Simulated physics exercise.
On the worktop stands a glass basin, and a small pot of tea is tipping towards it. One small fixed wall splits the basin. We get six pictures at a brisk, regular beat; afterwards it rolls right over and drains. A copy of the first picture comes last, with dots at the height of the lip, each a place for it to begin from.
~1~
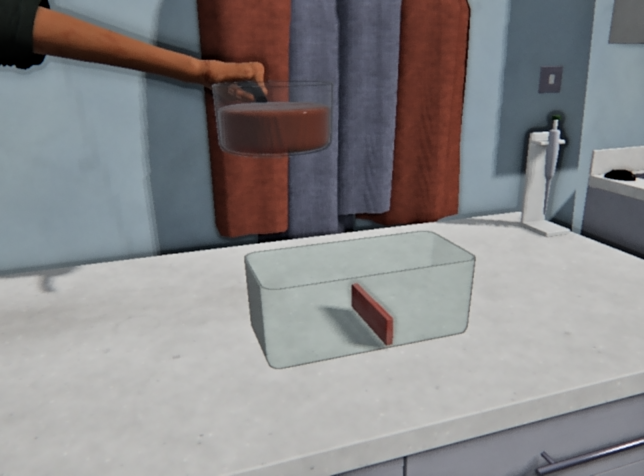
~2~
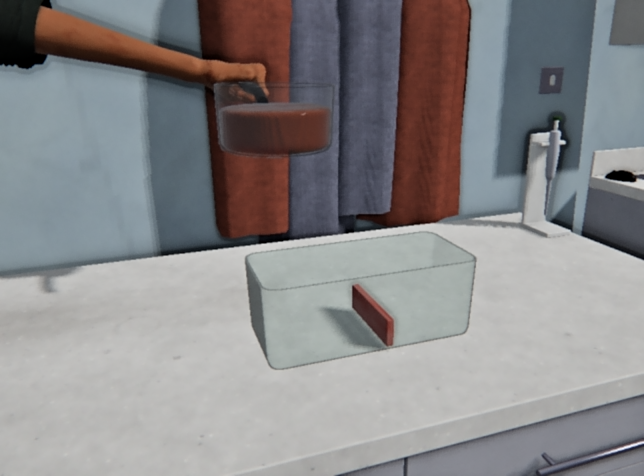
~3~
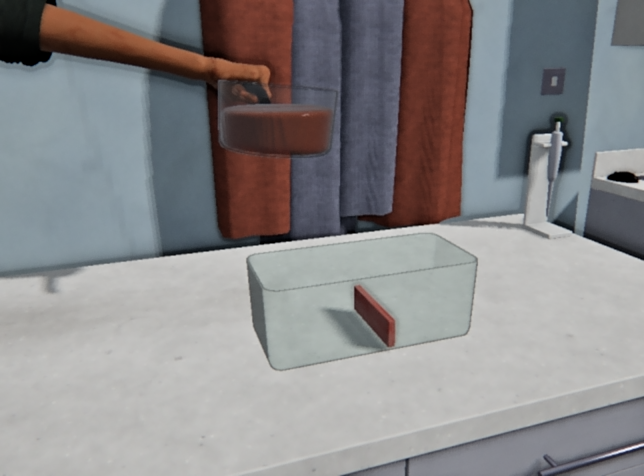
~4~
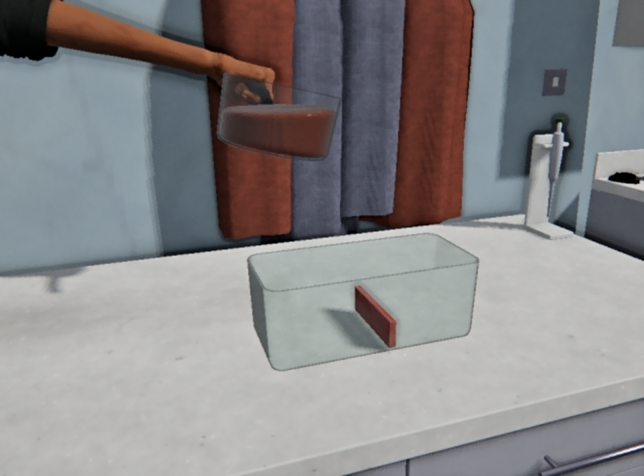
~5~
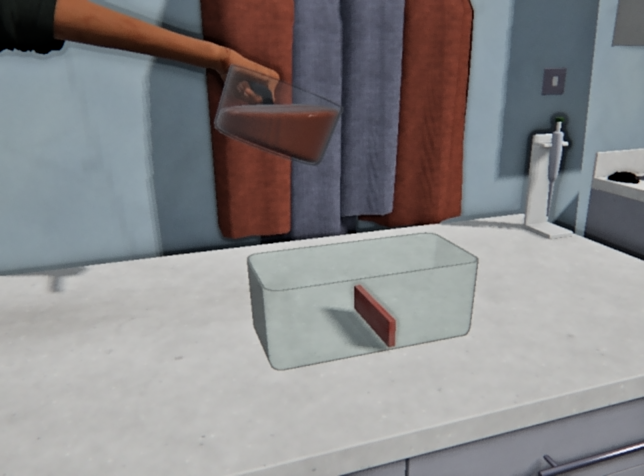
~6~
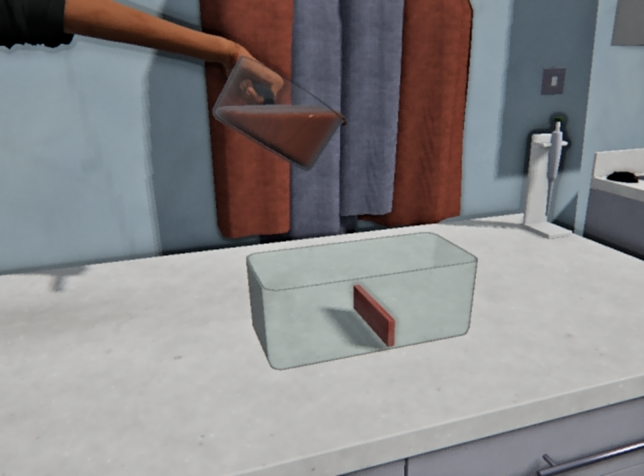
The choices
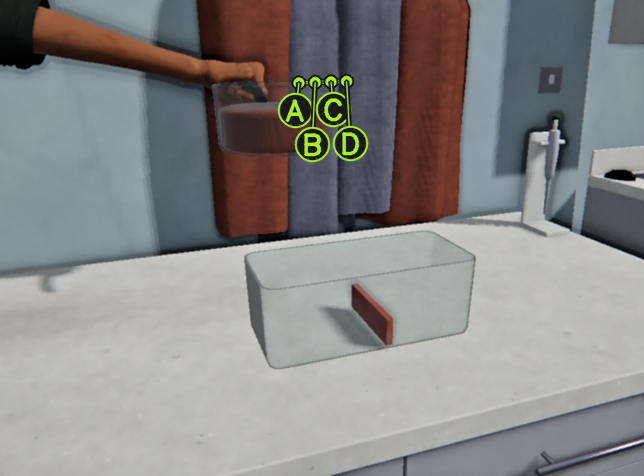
In the video, a hand holds a clear container of reddish-brown liquid above a glass basin with a small red wall inside on a worktop, then gradually tilts it to the right until the liquid reaches its lip.
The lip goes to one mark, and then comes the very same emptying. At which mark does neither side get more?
Take B.
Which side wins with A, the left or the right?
More ends on the left.
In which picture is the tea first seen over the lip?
In picture 6.
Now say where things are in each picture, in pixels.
In the first frame, upright, lip at (328, 81); basin from (267, 367) to (465, 329); top of the wall at (371, 300); nothing has left yet.
In the second frame, upright, lip at (329, 84); nothing has left yet.
In the third frame, tipped about 6°, lip at (333, 89); nothing has left yet.
In the fourth frame, tipped about 13°, lip at (336, 97); nothing has left yet.
In the fifth frame, tipped about 22°, lip at (338, 107); nothing has left yet.
In the sixth frame, tipped about 34°, lip at (337, 119); tea is over the lip, down to (340, 123).
On the marked copy, A at (298, 82); B at (315, 82); C at (331, 81); D at (346, 81).
With A, about 75 % ends left of the wall and 23 % right of it.
With B, about 51 % ends left of the wall and 48 % right of it.
With C, about 35 % ends left of the wall and 64 % right of it.
With D, about 21 % ends left of the wall and 77 % right of it.
